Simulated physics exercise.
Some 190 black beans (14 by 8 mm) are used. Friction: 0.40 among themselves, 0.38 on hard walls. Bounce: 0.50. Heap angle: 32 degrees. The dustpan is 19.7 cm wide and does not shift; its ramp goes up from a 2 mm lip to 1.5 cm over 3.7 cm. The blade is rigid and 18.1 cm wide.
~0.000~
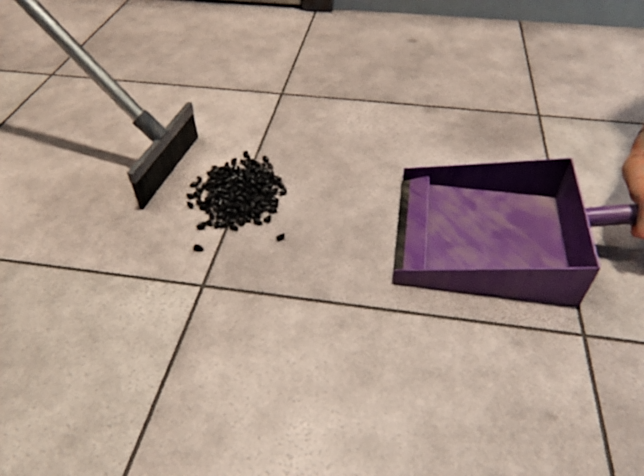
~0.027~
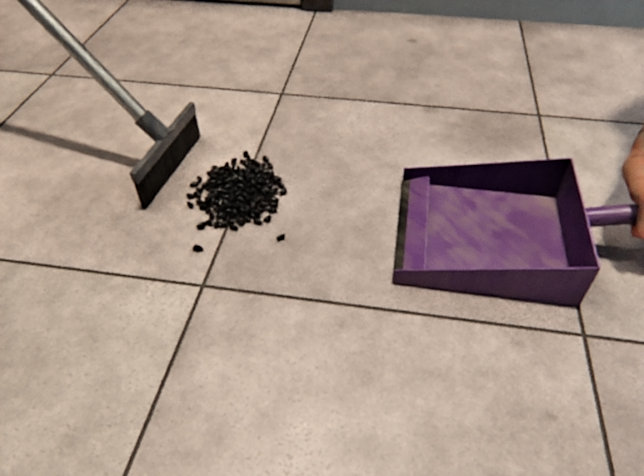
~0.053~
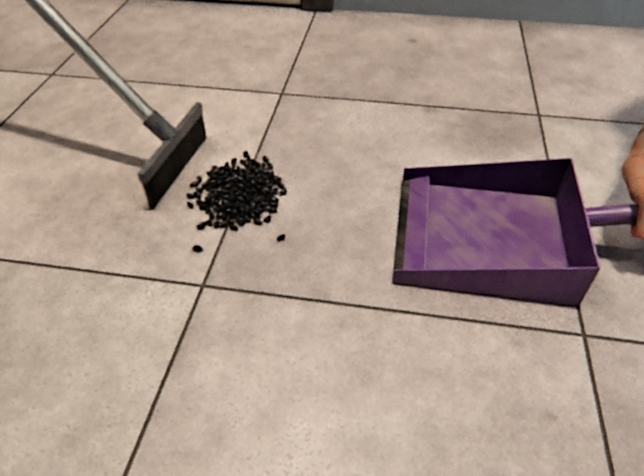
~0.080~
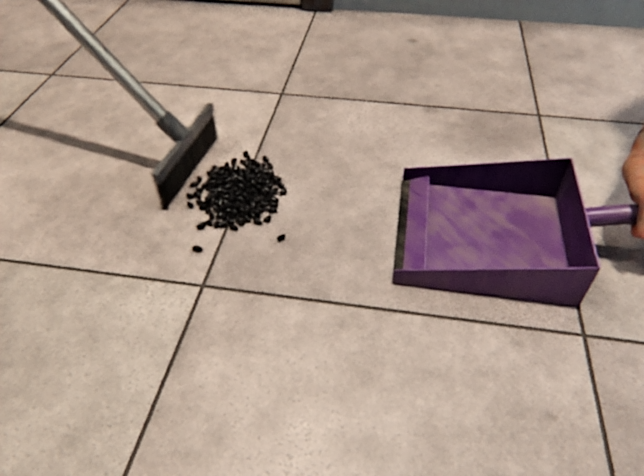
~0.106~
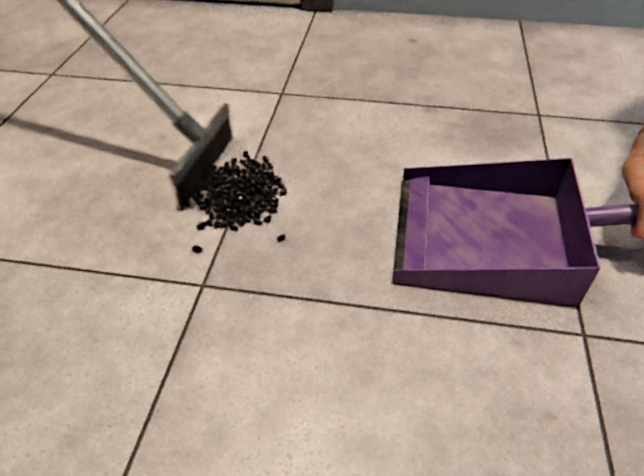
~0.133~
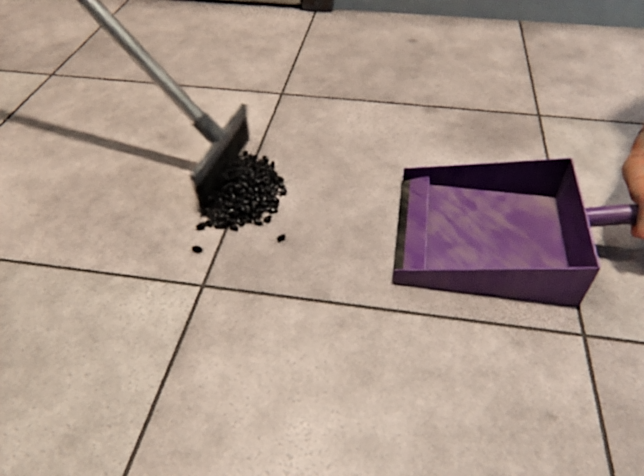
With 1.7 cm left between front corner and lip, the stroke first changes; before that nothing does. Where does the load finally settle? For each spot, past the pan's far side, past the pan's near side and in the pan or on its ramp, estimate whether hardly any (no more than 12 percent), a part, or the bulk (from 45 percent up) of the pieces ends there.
Past the pan's far side: A part. Past the pan's near side: Hardly any. In the pan or on its ramp: A part.
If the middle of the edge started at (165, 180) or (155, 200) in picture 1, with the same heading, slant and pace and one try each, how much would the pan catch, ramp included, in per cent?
Close to 30 in a hundred, then close to 40 in a hundred.
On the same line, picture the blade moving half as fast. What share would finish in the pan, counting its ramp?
Near 10 %.
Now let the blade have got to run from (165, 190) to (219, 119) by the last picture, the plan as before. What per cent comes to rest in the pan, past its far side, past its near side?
That ends as pan 40, far 5, and near 15.
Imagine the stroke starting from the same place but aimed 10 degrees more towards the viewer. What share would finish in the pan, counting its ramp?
Under that change, roughly 40 in a hundred.
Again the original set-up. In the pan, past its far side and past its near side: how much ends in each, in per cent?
Far side 15, near side 5, pan 25.
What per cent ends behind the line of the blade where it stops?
About 25 per cent.
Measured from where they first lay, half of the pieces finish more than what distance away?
That distance is around 24 cm.
Then, at 0.26 s, middle of the blade 14 cm from the lip; 0 % over the lip, far side 10 %, near side 0 %.
Then, at 0.34 s, middle of the blade 6 cm from the lip; 0 % over the lip, far side 15 %, near side 0 %.
Then, at 0.57 s, middle of the blade 3 cm from the lip; 30 % over the lip, far side 15 %, near side 5 %.
At rest (2.9 s), far side 15 %, near side 5 %, pan 25 %, in front of the lip or behind the blade 50 %.
